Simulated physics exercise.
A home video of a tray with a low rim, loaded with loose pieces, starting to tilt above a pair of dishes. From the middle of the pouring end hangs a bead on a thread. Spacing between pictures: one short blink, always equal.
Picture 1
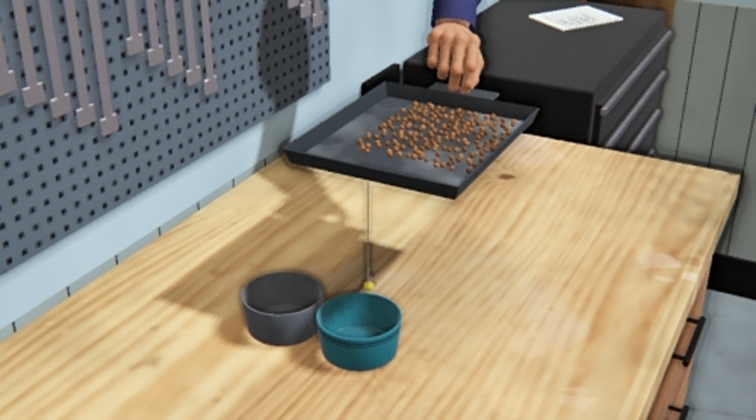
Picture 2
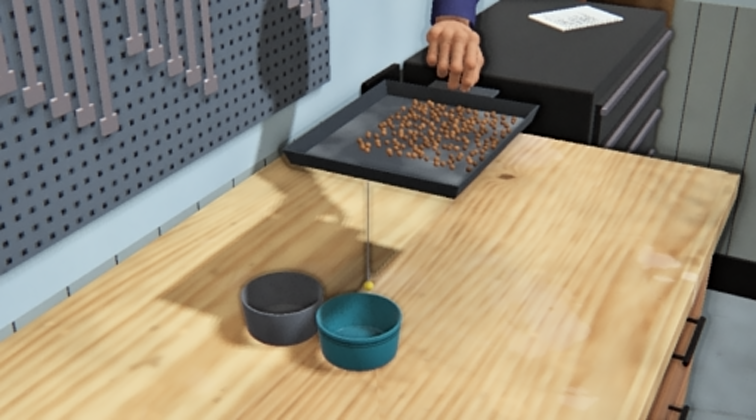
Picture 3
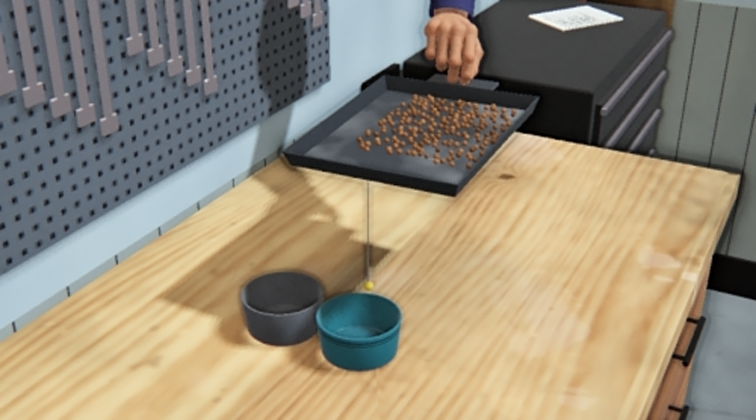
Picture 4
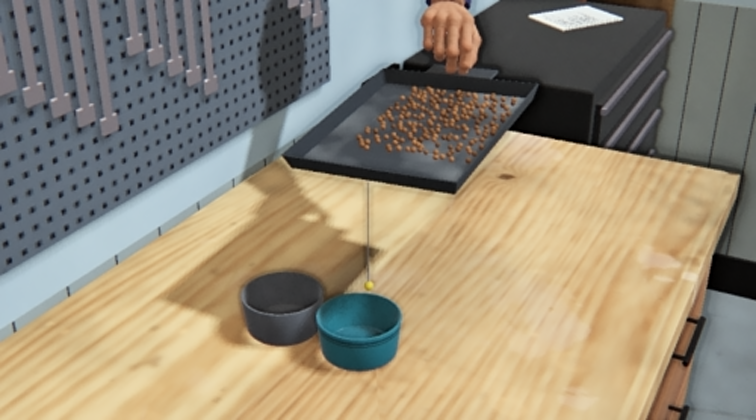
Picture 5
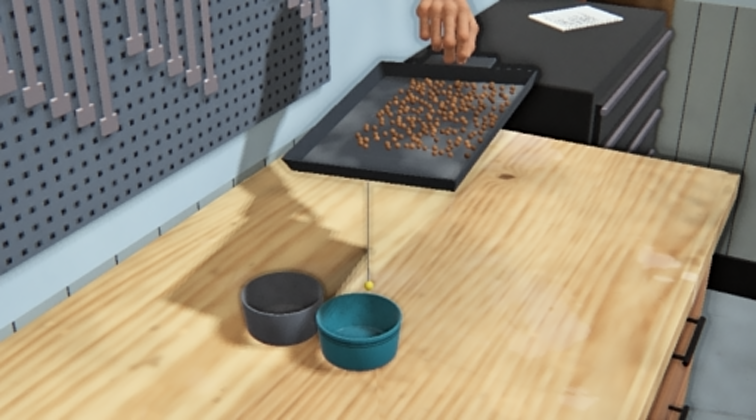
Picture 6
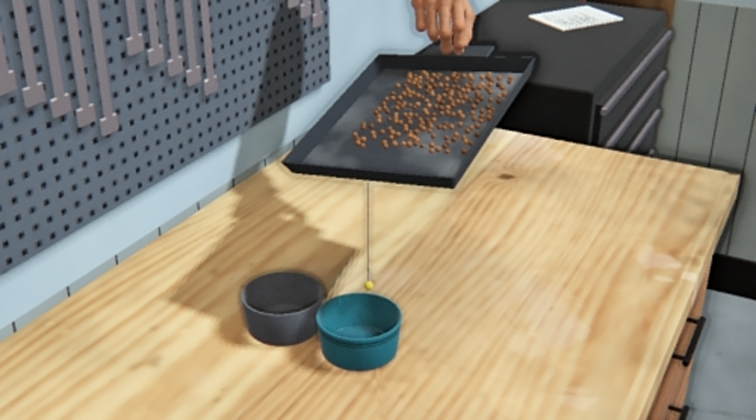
Above a wooden workbench, a hand gradually tilts a dark tray of small brown balls.
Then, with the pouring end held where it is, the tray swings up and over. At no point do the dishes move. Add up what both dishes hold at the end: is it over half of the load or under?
The load will mostly be caught.
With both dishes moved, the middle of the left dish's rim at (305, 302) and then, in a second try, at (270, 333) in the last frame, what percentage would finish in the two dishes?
Around 30 and then 0 per cent.
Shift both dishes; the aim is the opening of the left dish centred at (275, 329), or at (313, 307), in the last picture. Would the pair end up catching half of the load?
With the first shift the pair saves less than a half; with the second, less than a half.
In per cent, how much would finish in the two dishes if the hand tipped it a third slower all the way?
Close to 80 in a hundred.
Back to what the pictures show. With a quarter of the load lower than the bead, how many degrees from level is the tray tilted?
Somewhere near 60°.
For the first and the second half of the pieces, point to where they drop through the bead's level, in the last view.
First part (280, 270), rest (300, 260).
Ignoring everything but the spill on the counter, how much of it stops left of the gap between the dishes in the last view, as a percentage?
It comes to near 70 percent of the spill.
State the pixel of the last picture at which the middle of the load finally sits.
Close to (279, 318), more or less.
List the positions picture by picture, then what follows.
Corners of the pouring end near (290, 147) and (455, 183), level; middle of the load near (441, 132), cereal balls; left dish near (261, 327); right dish near (339, 351); bead on its thread near (368, 286), in the first frame.
Corners of the pouring end near (290, 148) and (455, 183), level; middle of the load near (441, 131), in the second frame.
Corners of the pouring end near (290, 150) and (454, 181), tipped barely, lowest at the left corner; middle of the load near (441, 126), in the third frame.
Corners of the pouring end near (289, 153) and (453, 179), tipped a little, lowest at the left corner; middle of the load near (440, 119), in the fourth frame.
Corners of the pouring end near (289, 156) and (452, 176), tipped a little, lowest at the left corner; middle of the load near (439, 113), in the fifth frame.
Corners of the pouring end near (288, 159) and (451, 174), tipped clearly, lowest at the left corner; middle of the load near (436, 107); left dish near (261, 327); right dish near (339, 351), in the sixth frame.
Shortly afterwards, tray tipped steeply; near two thirds on the tray; near a quarter in the left dish; only a few outside both; a little in the air.
Next, tray tipped right over; a little on the tray; near half in the left dish; a little outside both; near a quarter in the air.
Some moments later, tray tipped past a quarter turn; the bulk in the left dish; near a quarter outside both.
In the end, tray tipped past a quarter turn; none at all in the right dish; the bulk in the left dish; near a quarter outside both.
